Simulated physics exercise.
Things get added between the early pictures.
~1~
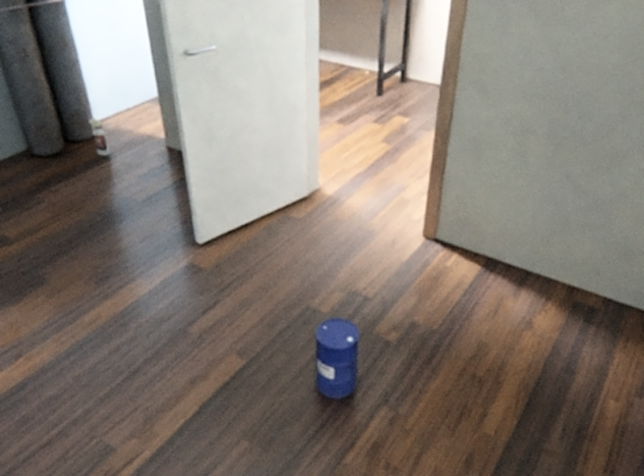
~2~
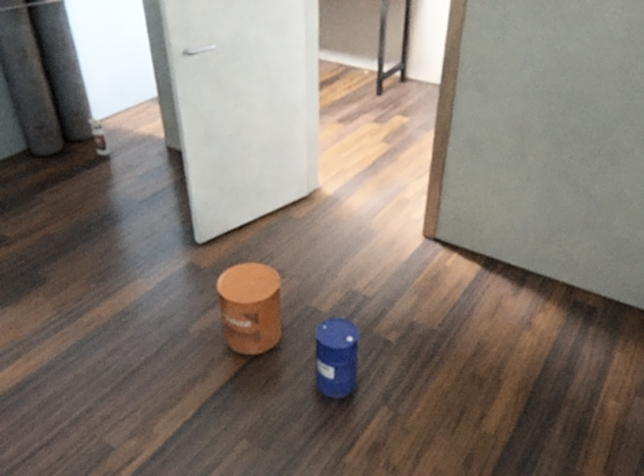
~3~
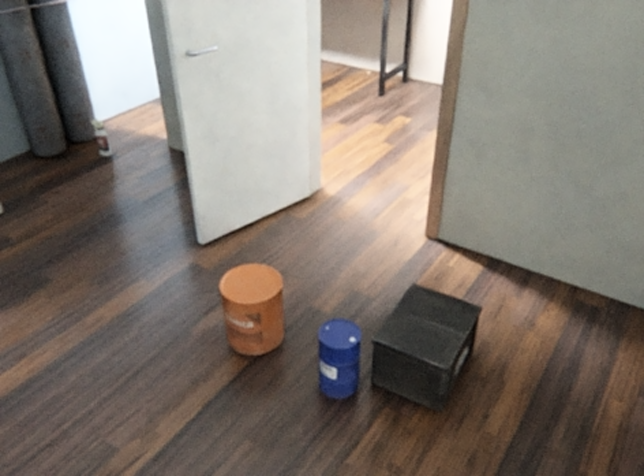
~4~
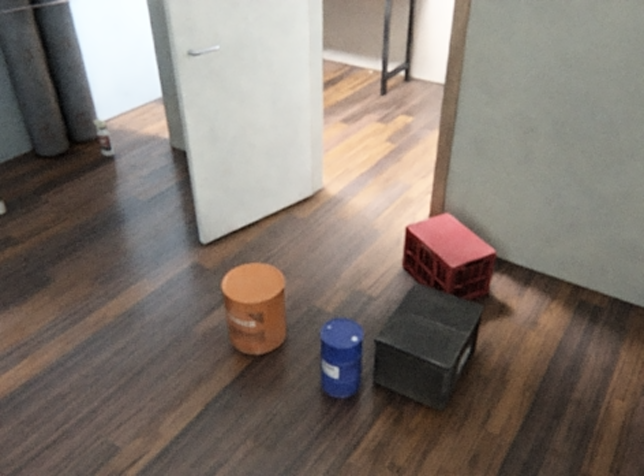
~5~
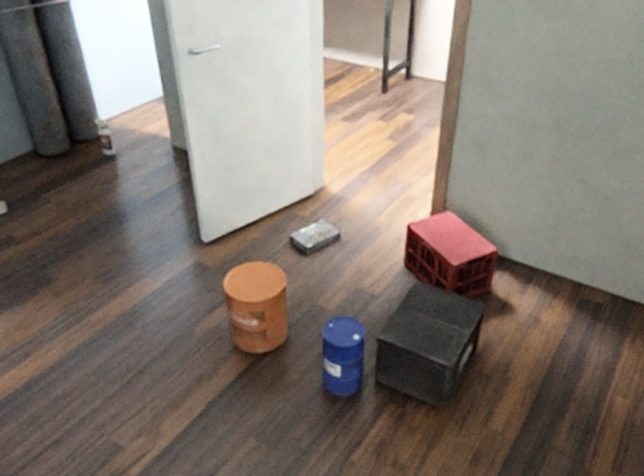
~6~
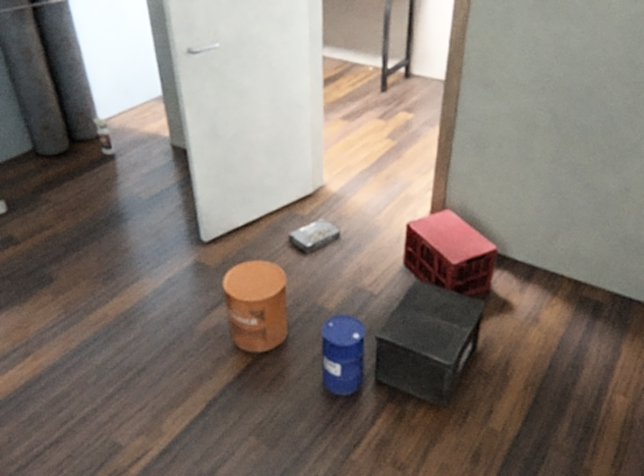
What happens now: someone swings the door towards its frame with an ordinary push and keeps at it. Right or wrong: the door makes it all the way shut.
Right.
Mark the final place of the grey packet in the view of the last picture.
Looks like it settles somewhere around (431, 204).
Then, 0.90 s after the last picture, door 47° open; grey packet slid about its own width near (353, 234).
Then, 1.20 s after the last picture, door 20° open; grey packet slid well along near (396, 225).
At rest, door 0° open; moved from the start, grey packet; the other 4 in place. Seen from the same camera at the end, grey packet near (431, 204).
